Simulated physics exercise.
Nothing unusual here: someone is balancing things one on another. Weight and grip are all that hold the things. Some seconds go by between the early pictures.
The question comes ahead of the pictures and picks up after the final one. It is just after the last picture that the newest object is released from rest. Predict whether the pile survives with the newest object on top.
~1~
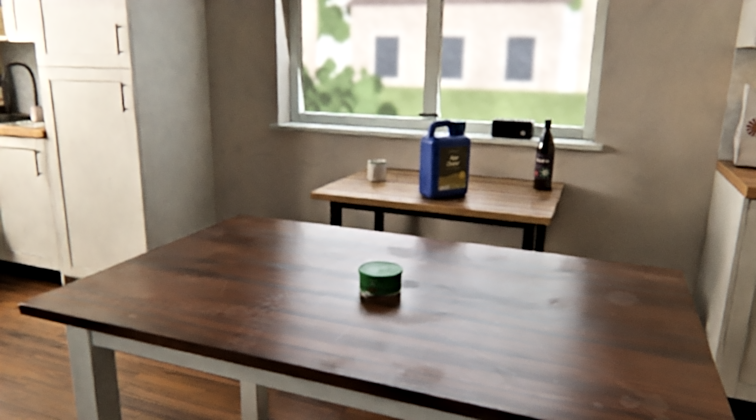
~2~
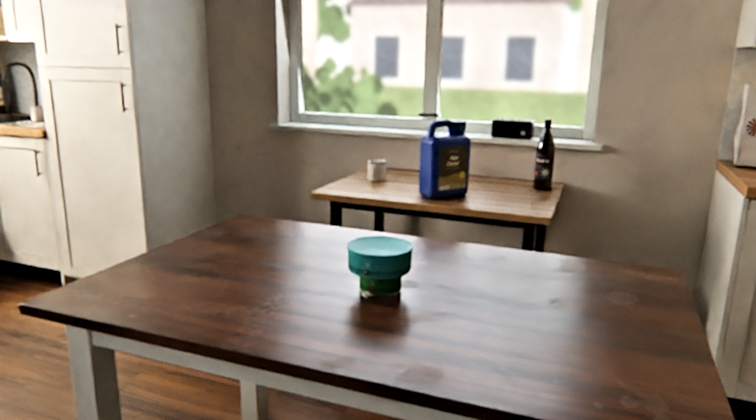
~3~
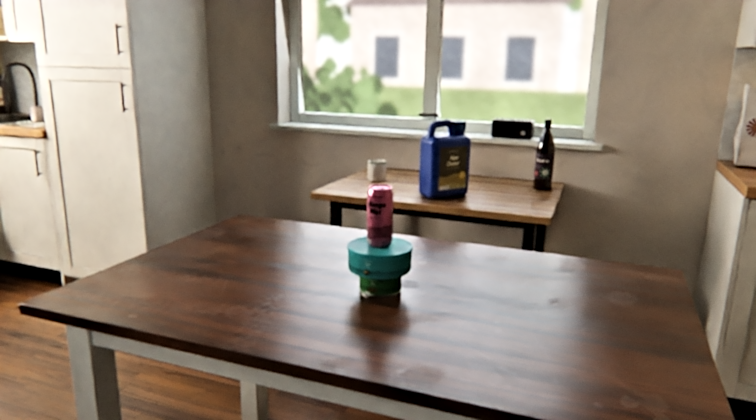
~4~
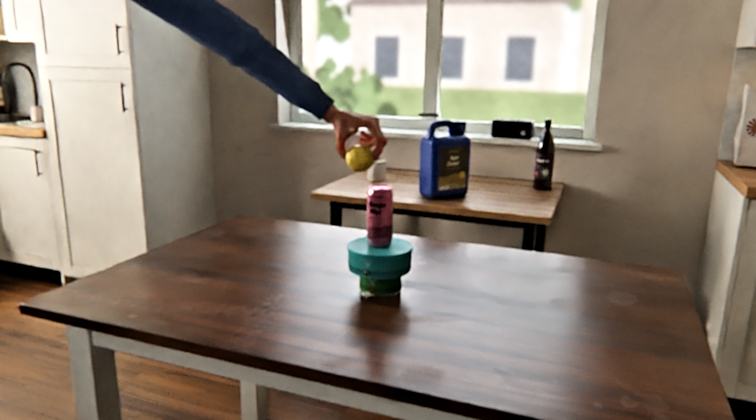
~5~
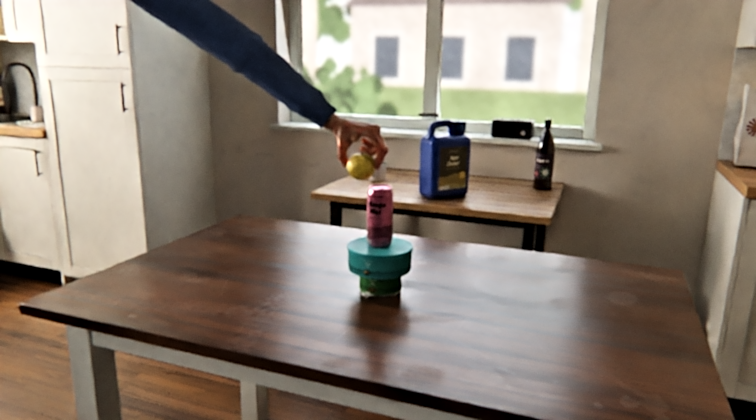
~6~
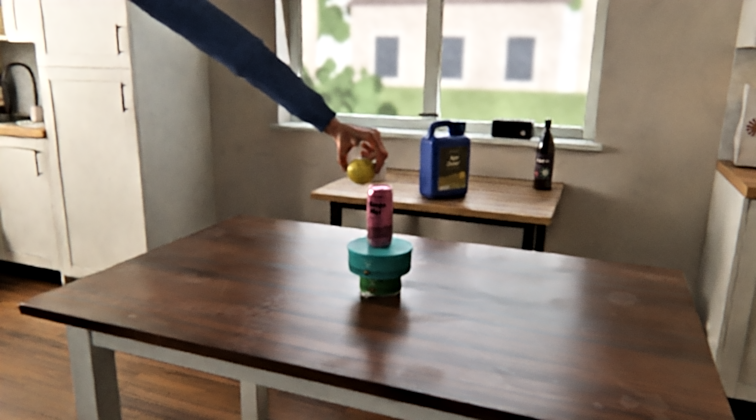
It doesn't stay put.
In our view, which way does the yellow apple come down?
Leftward.
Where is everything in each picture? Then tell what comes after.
The last thing is not in view yet, in the first frame.
The last thing is not in view yet; turquoise tub (380, 257), in the second frame.
The last thing is not in view yet, in the third frame.
On its way; yellow apple (360, 158); pink can (380, 216), in the fourth frame.
On its way; yellow apple (362, 167); turquoise tub (380, 257), in the fifth frame.
Set down, still held; yellow apple (362, 171), in the sixth frame.
Then, 0.30 s past the last view, yellow apple now fallen.
Then, 0.40 s past the last view, things are still on the move.
Then, 0.50 s past the last view, as before.
Finally, fallen, yellow apple; the other 3 still in place. Final places as the last picture's camera would see them, yellow apple near (299, 264). The pile gives way.
